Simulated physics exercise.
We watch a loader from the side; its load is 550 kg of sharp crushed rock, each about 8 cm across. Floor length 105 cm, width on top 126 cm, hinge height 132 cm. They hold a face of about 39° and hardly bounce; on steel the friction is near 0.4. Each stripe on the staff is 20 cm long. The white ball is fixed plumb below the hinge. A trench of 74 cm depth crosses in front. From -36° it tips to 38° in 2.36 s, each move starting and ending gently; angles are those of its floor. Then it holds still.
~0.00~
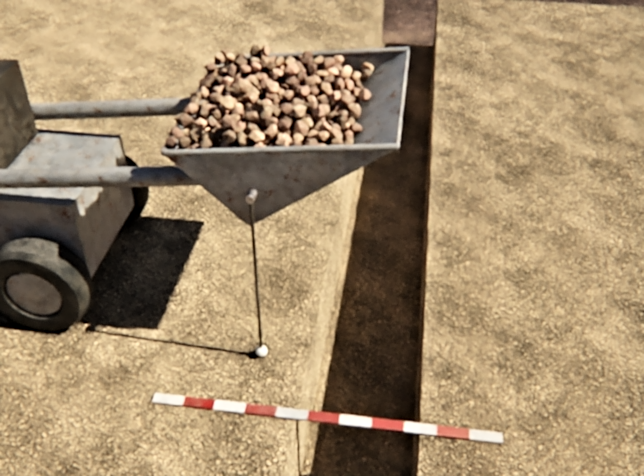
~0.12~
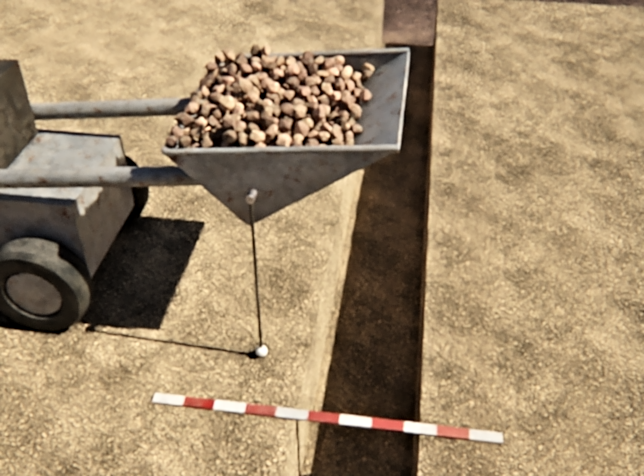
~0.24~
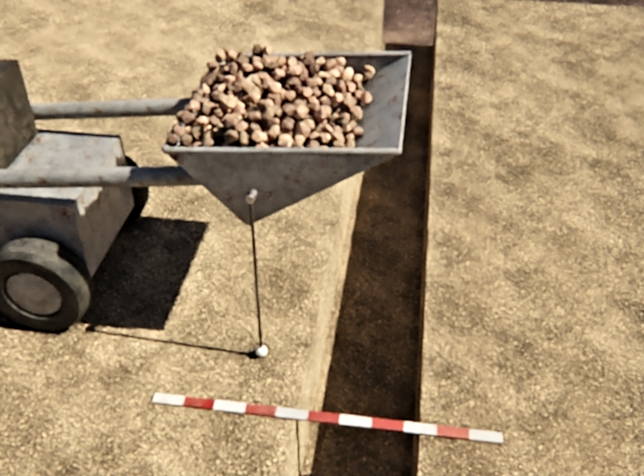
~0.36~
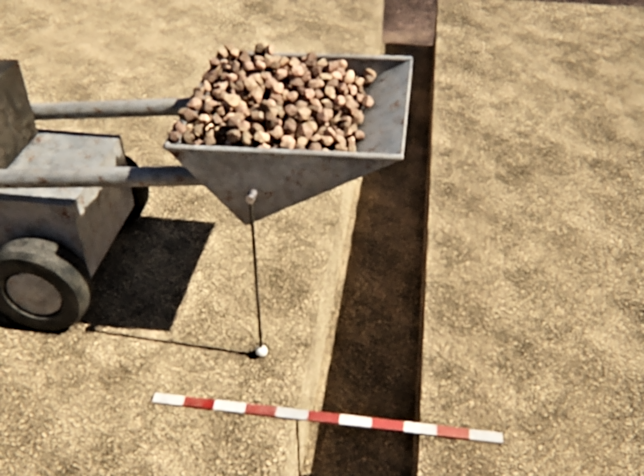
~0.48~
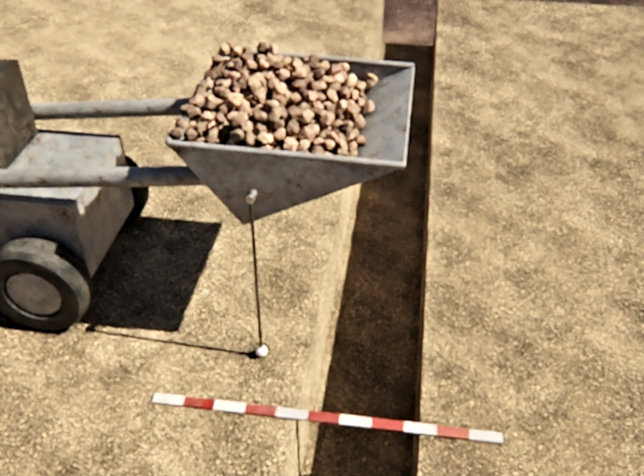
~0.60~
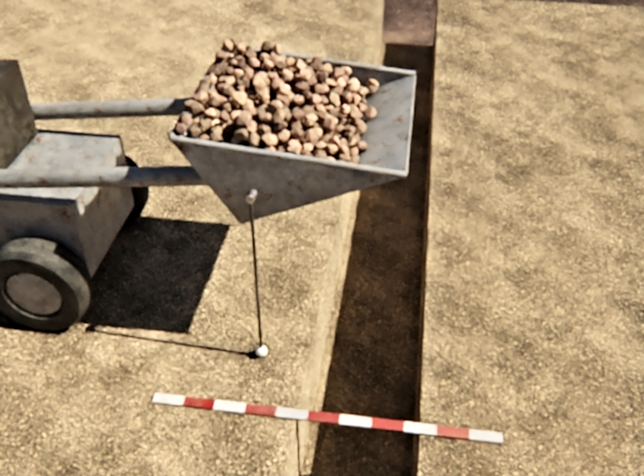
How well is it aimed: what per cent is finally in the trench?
Some 80 per cent of it.
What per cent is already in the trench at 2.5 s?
Some 55 per cent.
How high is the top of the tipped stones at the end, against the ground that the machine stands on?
About 16 cm above it.
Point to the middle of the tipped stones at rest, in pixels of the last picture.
Near (393, 360).
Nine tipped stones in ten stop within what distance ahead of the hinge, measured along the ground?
Roughly 130 cm ahead of it.
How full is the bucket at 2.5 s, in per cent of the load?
About 35 per cent.
After 1.8 s the floor is at 26°; 99 % in the bucket, 1 % in the trench; the foremost stones are at (391, 203).
After 2.5 s the floor is at 38°; 37 % in the bucket, 55 % in the trench, 8 % past the trench; the foremost stones are at (473, 300).
After 2.8 s the floor is at 38°; 8 % in the bucket, 76 % in the trench, 17 % past the trench; the foremost stones are at (513, 299).
After 5.6 s the floor is at 38°; 0 % in the bucket, 82 % in the trench, 18 % past the trench; the foremost stones are at (533, 307).
